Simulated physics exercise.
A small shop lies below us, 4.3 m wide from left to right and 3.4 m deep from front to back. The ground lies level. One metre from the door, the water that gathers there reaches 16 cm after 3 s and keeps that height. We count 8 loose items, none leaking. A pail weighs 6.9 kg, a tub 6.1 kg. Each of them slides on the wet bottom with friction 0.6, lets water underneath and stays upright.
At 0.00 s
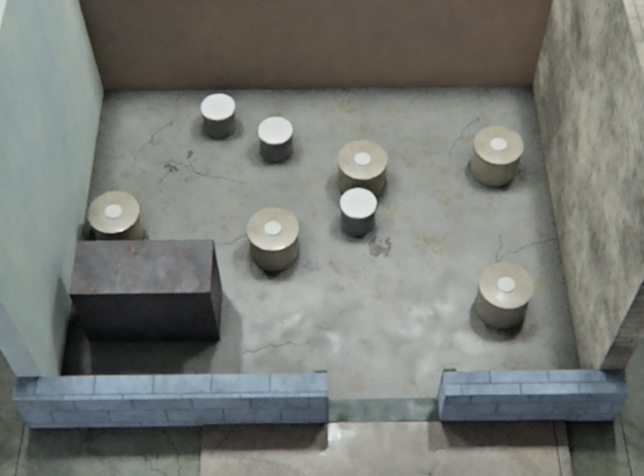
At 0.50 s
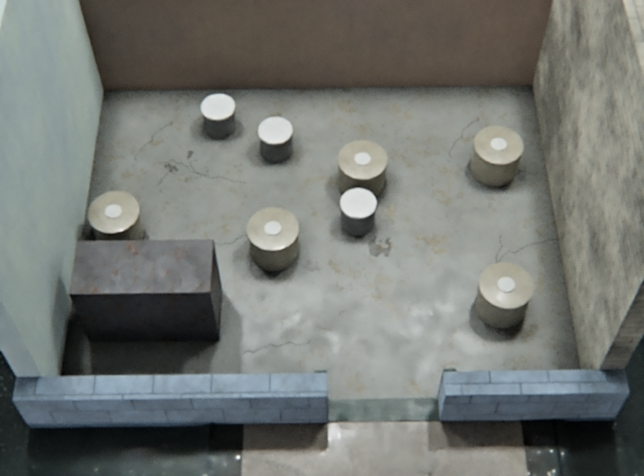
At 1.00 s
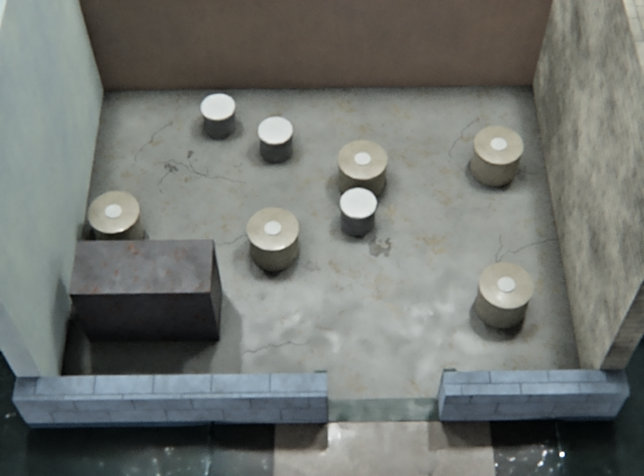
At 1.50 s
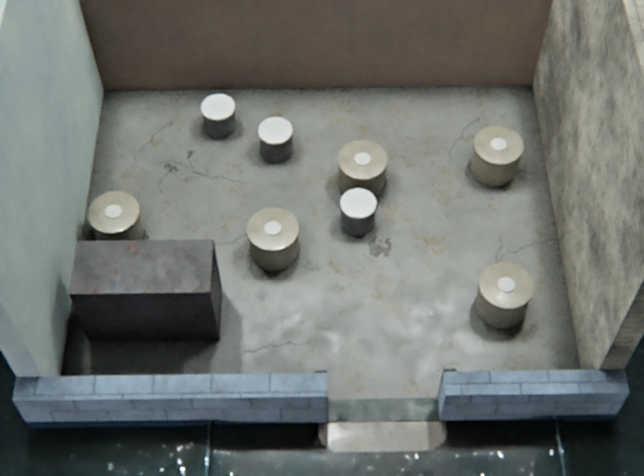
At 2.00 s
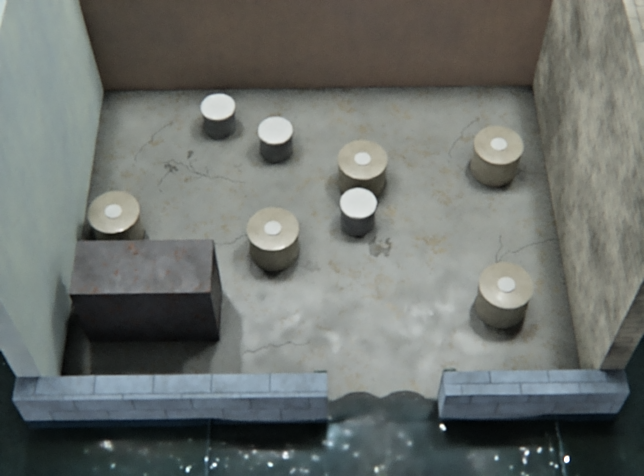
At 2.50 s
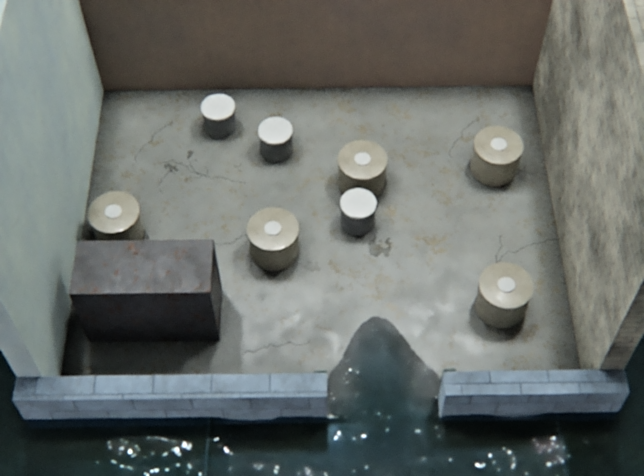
In a small walled shop, dark water rises outside and enters through the front doorway.
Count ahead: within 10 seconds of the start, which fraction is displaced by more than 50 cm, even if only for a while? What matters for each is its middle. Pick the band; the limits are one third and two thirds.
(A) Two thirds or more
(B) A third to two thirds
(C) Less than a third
The answer is C.
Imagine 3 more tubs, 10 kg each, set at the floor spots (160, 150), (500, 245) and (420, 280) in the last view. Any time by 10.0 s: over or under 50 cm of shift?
First stays within it, second stays within it, third exceeds it.
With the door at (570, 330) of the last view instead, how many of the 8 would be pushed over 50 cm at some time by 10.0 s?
The answer would then be 3.
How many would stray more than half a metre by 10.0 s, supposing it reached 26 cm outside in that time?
Then the count would be 8.
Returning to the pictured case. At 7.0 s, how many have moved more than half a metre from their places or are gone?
I get 1.
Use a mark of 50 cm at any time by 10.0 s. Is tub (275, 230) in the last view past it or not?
I'd say farther.
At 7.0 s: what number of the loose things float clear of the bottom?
Tally: 1 of them.
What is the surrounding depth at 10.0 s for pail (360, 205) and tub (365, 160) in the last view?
Around 5 cm and 4 cm.
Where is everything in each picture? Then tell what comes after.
A pail at (275, 130) rests on the ground; a pail at (358, 203), on the bottom; water covers 0.0 m2; 0 of 8 have shifted, in the first picture.
A pail at (275, 130) rests on the ground; a pail at (358, 203), on the bottom; water covers 0.0 m2; 0 of 8 have shifted, in the second picture.
A pail at (275, 130) rests on the ground; a pail at (358, 203), on the bottom; water covers 0.0 m2; 0 of 8 have shifted, in the third picture.
A pail at (275, 130), on the bottom; a pail at (358, 203), on the bottom; 0.0 m2 under water; 0 of 8 have shifted, in the fourth picture.
A pail at (275, 130), on the bottom; a pail at (358, 203) rests on the ground; water covers 0.0 m2; 0 of 8 have shifted, in the fifth picture.
A pail at (275, 130), on the bottom; a pail at (358, 203), on the bottom; water covers 0.4 m2; 0 of 8 have shifted, in the sixth picture.
After 3.5 s 0 of 8 are over 50 cm from their spots; 0 afloat.
After 4.5 s 0 of 8 are over 50 cm from their spots; 0 afloat.
After 7.0 s 1 of 8 are over 50 cm from their spots; 1 afloat.
After 10.0 s 1 of 8 are over 50 cm from their spots, and 1 have been at some point; 5 afloat.
